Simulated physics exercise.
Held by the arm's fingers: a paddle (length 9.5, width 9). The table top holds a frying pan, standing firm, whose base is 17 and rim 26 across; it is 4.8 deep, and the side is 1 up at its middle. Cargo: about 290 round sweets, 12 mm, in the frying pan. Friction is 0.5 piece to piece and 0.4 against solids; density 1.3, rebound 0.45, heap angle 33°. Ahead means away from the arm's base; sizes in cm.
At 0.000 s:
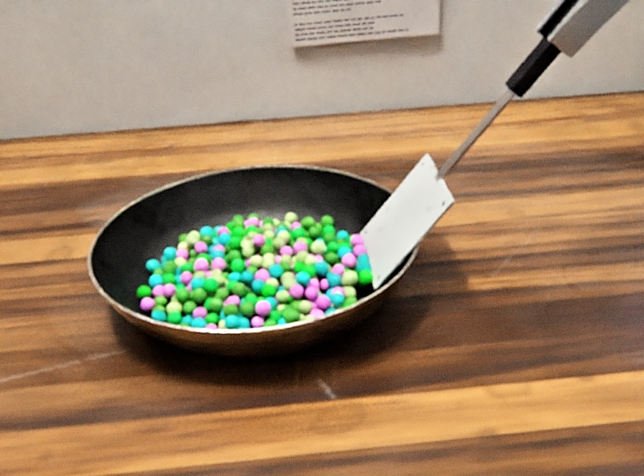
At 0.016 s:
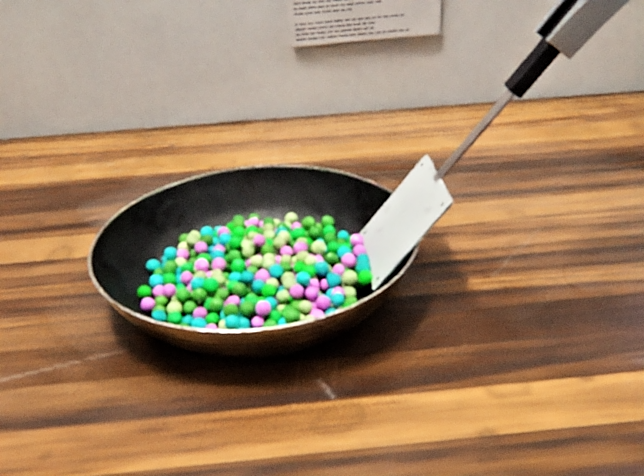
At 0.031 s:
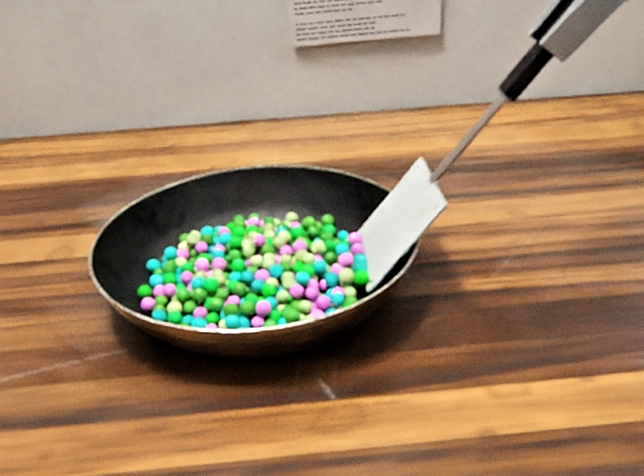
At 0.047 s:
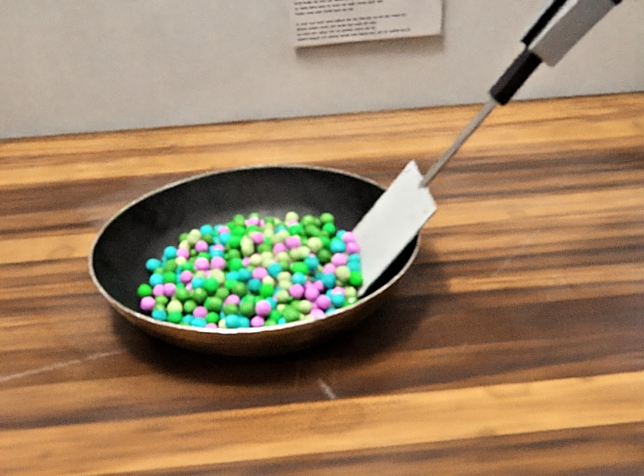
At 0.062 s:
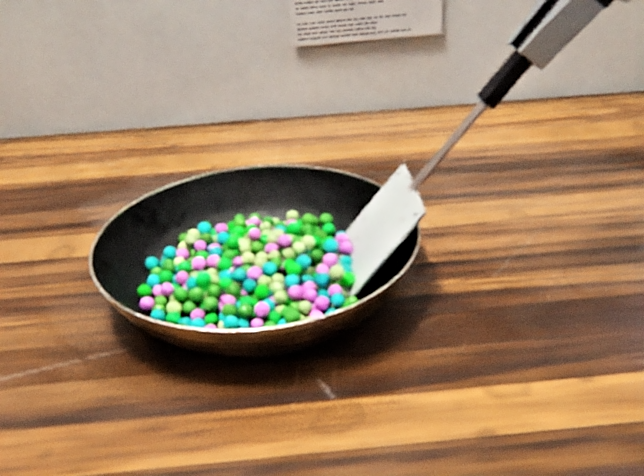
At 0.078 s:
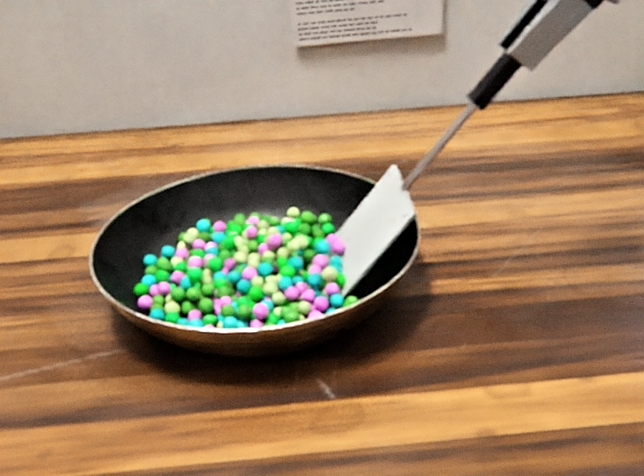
In this clip, a white spatula held by a mechanical gripper slides left inside the right side of a dark frying pan, nudging part of a heap of small green, blue, pink and yellowish balls slightly leftward.
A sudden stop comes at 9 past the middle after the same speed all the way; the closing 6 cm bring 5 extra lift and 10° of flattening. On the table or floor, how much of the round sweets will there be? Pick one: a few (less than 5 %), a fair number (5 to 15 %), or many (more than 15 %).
A fair number, 5 to 15 %.
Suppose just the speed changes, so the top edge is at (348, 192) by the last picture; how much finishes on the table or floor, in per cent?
Roughly 20 per cent.
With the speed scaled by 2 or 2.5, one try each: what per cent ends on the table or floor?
Estimates, in order: 15 % and 20 %.
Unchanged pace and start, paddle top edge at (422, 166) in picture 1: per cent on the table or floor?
About 5%.
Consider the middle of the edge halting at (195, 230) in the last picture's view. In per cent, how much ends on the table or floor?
0 %, roughly.
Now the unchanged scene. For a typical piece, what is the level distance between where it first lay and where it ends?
It comes out at about 4 cm.
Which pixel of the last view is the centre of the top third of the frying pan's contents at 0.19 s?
It sits at about (213, 259).
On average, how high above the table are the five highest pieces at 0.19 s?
3 cm or so.
After 0.19 s, sloping 51°, highest piece 3 above the table; 293 in the frying pan.
After 0.30 s, sloping 47°, highest piece 5 above the table; 293 in the frying pan.
After 0.55 s, sloping 41°, highest piece 4 above the table; 270 in the frying pan, 22 on the table or floor, 1 on the blade or in flight.
After 1.60 s, sloping 41°, highest piece 4 above the table; 270 in the frying pan, 23 on the table or floor.
In the end, 270 in the frying pan, 23 on the table or floor. That is 8 % on the table or floor.
